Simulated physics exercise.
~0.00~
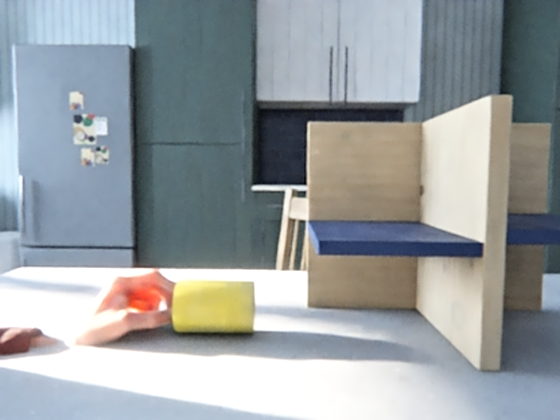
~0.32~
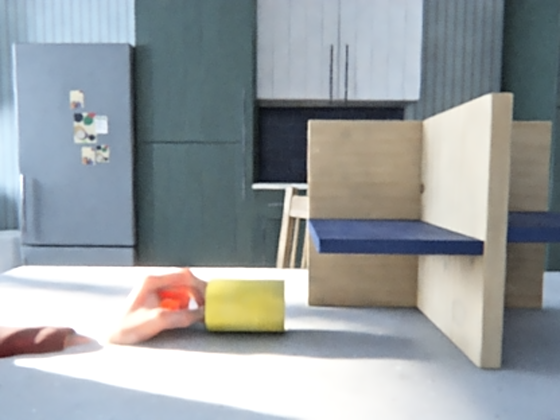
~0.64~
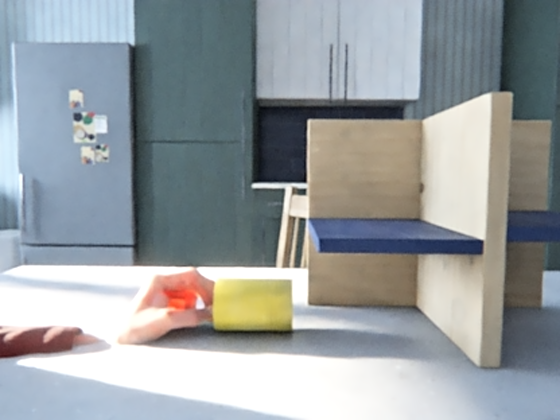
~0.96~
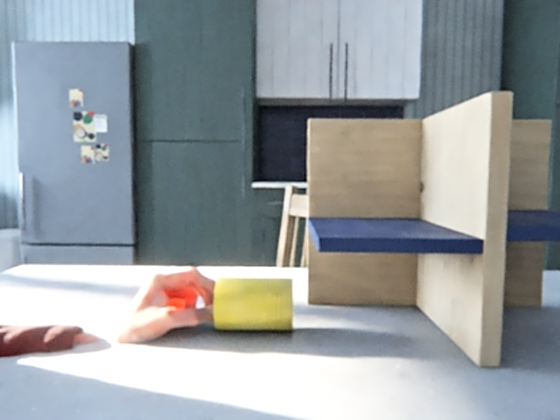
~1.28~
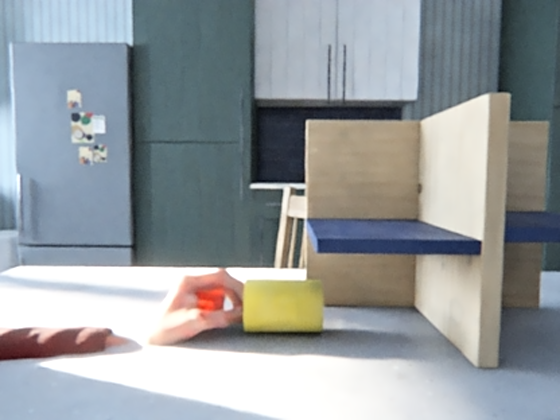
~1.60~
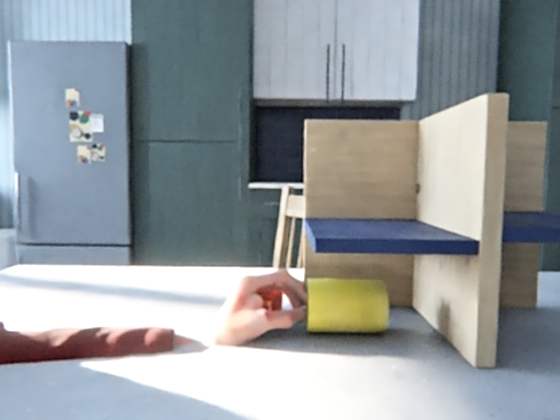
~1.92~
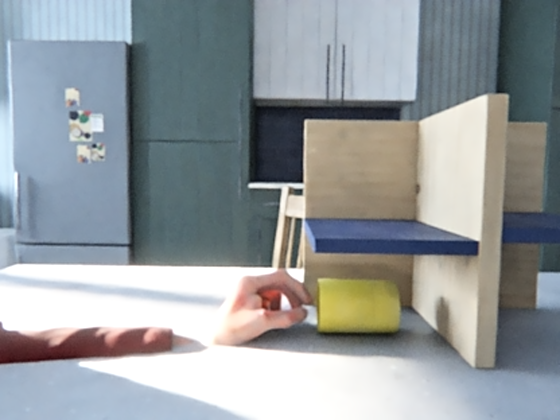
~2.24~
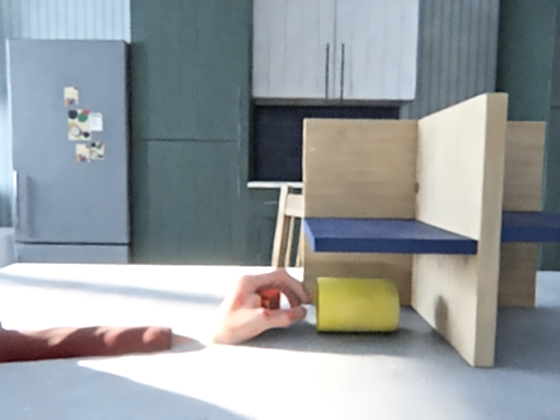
A hand pushing a yellow cylinder on its side rightward across a table until it rests beneath a wooden rack's blue shelf.
